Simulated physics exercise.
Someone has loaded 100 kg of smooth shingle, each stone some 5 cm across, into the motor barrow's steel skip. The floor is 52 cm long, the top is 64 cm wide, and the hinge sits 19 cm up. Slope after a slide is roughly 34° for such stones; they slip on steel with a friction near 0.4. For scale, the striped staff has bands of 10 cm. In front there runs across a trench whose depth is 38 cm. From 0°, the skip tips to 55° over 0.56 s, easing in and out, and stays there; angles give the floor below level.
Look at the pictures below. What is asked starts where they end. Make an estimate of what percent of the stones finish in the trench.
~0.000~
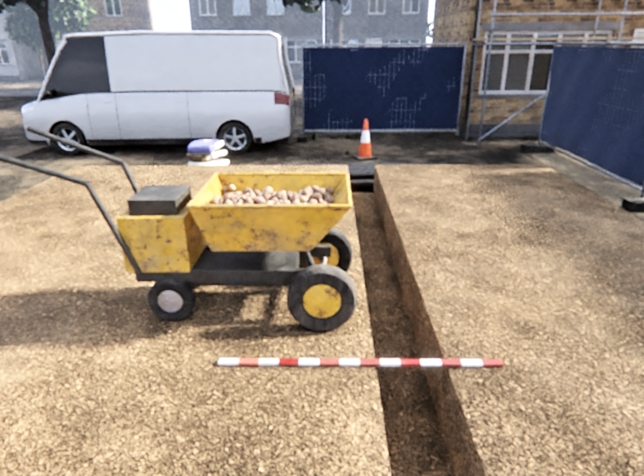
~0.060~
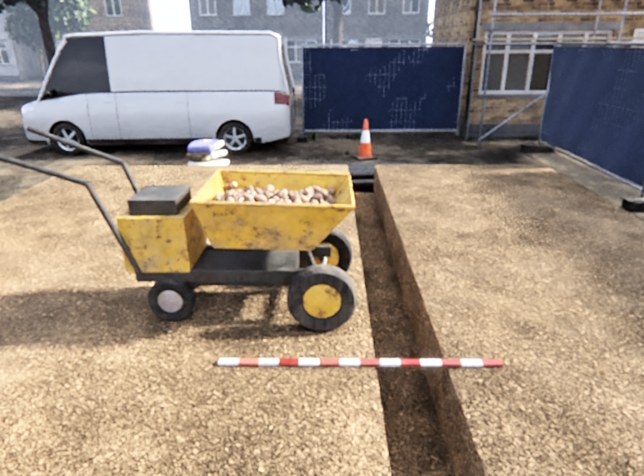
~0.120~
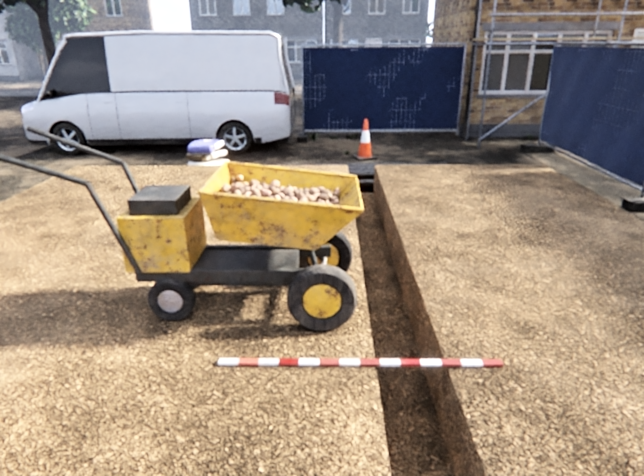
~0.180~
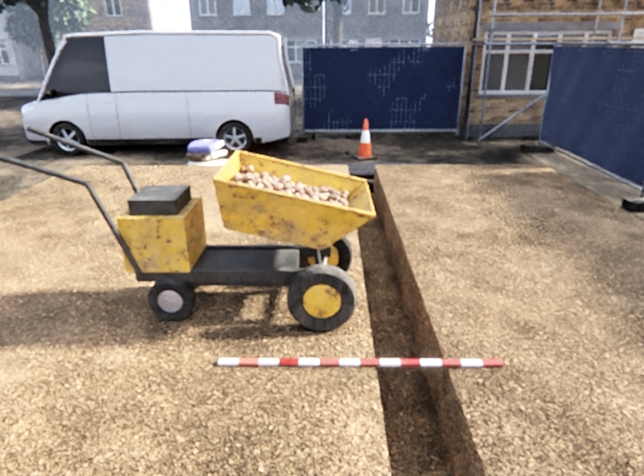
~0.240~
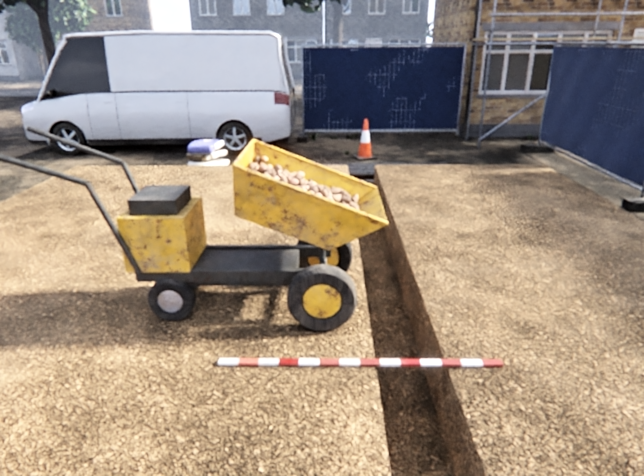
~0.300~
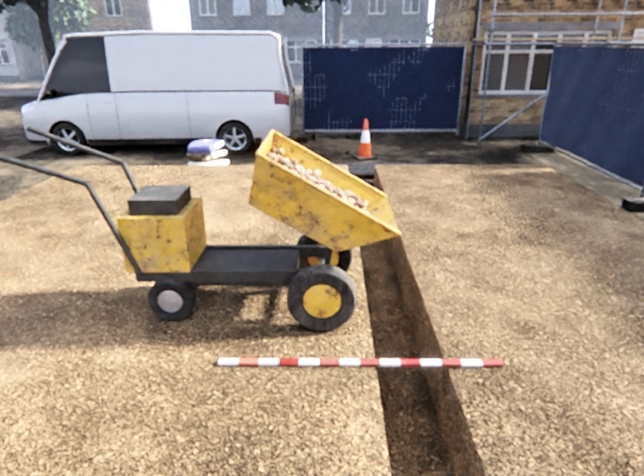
About 14 percent.
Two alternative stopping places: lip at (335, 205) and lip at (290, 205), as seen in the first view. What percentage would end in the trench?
First place roughly 25%, second roughly 60%.
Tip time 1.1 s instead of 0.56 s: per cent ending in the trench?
In that case, around 20%.
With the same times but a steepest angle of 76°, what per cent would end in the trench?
Roughly 5%.
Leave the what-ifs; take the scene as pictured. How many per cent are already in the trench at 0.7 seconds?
Around 5 per cent of it, at that instant.
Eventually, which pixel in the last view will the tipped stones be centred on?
The middle should be near (468, 301).
After 0.4 s the floor is at 46°; 100 % in the skip; the foremost stones are at (390, 237).
After 0.7 s the floor is at 55°; 92 % in the skip, 3 % in the trench, 5 % past the trench; the foremost stones are at (453, 263).
After 1.0 s the floor is at 55°; 44 % in the skip, 3 % in the trench, 53 % past the trench; the foremost stones are at (540, 307).
After 3.0 s the floor is at 55°; 24 % in the skip, 14 % in the trench, 63 % past the trench; the foremost stones are past the picture's edge.
